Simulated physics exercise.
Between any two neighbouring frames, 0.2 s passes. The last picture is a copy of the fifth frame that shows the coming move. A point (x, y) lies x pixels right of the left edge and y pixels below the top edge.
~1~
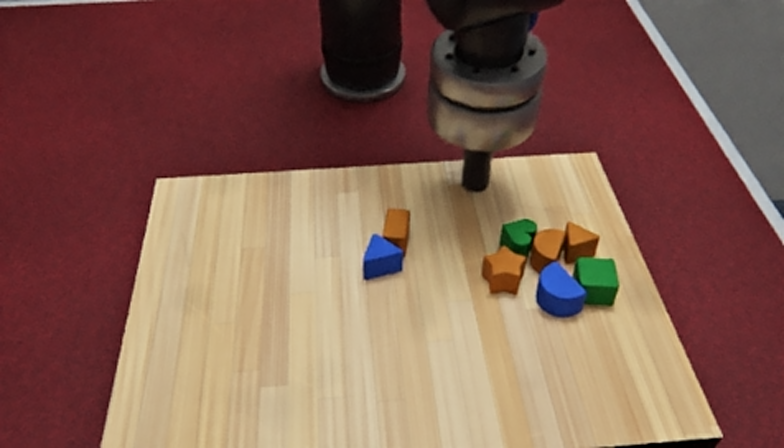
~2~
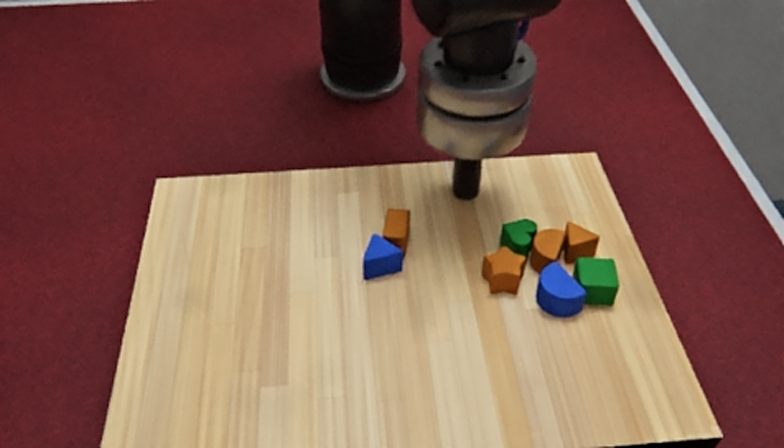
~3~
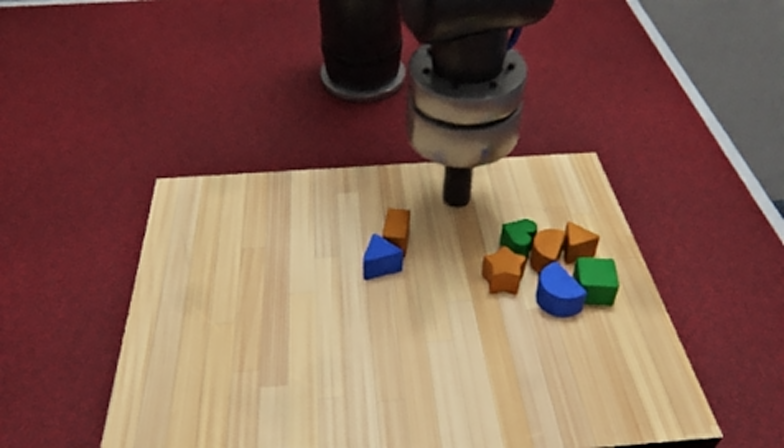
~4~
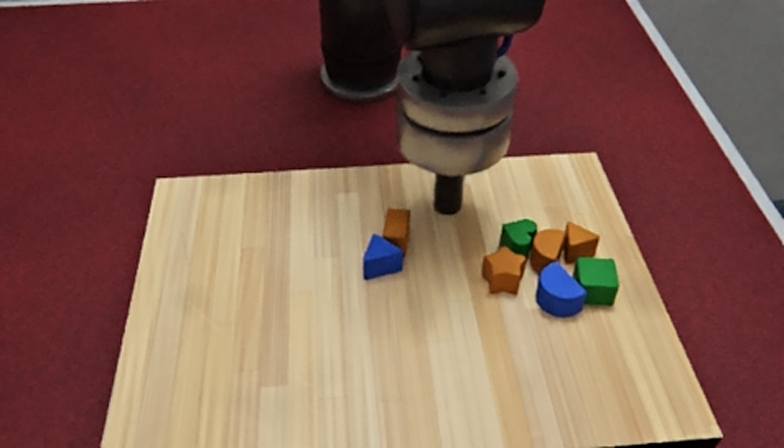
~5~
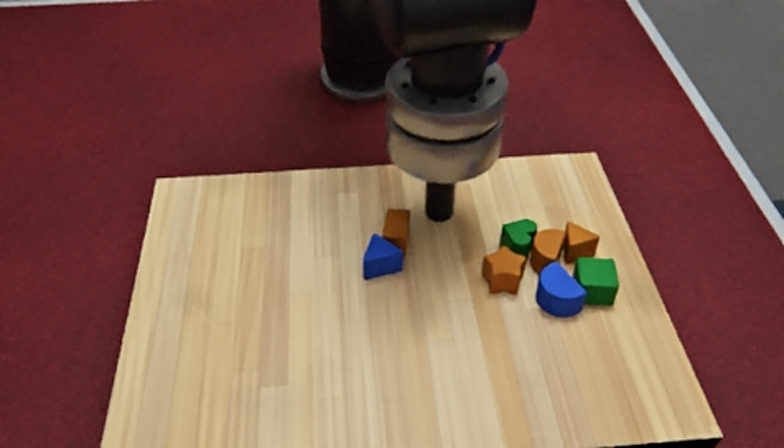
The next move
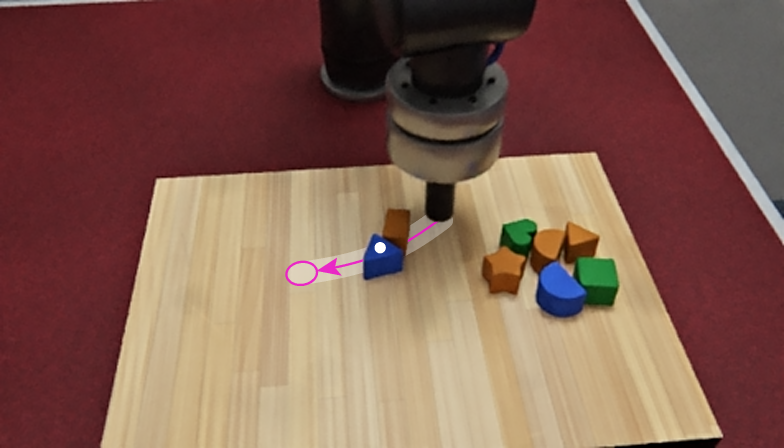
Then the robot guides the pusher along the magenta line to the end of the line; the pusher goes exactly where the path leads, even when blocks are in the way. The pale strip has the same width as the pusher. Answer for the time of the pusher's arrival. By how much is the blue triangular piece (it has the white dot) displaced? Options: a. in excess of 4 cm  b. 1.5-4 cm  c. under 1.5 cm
The correct letter is b.
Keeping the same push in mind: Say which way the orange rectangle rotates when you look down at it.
From above, the turn goes clockwise.
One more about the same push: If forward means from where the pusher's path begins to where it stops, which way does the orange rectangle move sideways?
Sideways, to the right.
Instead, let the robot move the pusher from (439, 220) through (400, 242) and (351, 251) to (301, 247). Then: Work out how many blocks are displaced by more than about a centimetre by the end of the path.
The count will be 2.
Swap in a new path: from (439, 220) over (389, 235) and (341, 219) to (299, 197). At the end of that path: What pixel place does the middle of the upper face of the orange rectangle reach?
If I read the scene right, the answer is (359, 232).
The drawn path runs from (439, 220) via (401, 245) and (354, 263), ending at (302, 273); the dot is on the blue triangular piece.
On the path given first. One third of the way, pusher (400, 237); blue triangular piece (373, 254), turned 35° anticlockwise; orange rectangle (374, 228).
Two thirds of the way, pusher (353, 256); blue triangular piece (365, 263), turned 55° anticlockwise; orange rectangle (331, 232), turned 45° clockwise.
At the end, pusher (301, 266); blue triangular piece (365, 264), turned 55° anticlockwise; orange rectangle (322, 229), turned 65° clockwise; green heart block not moved.
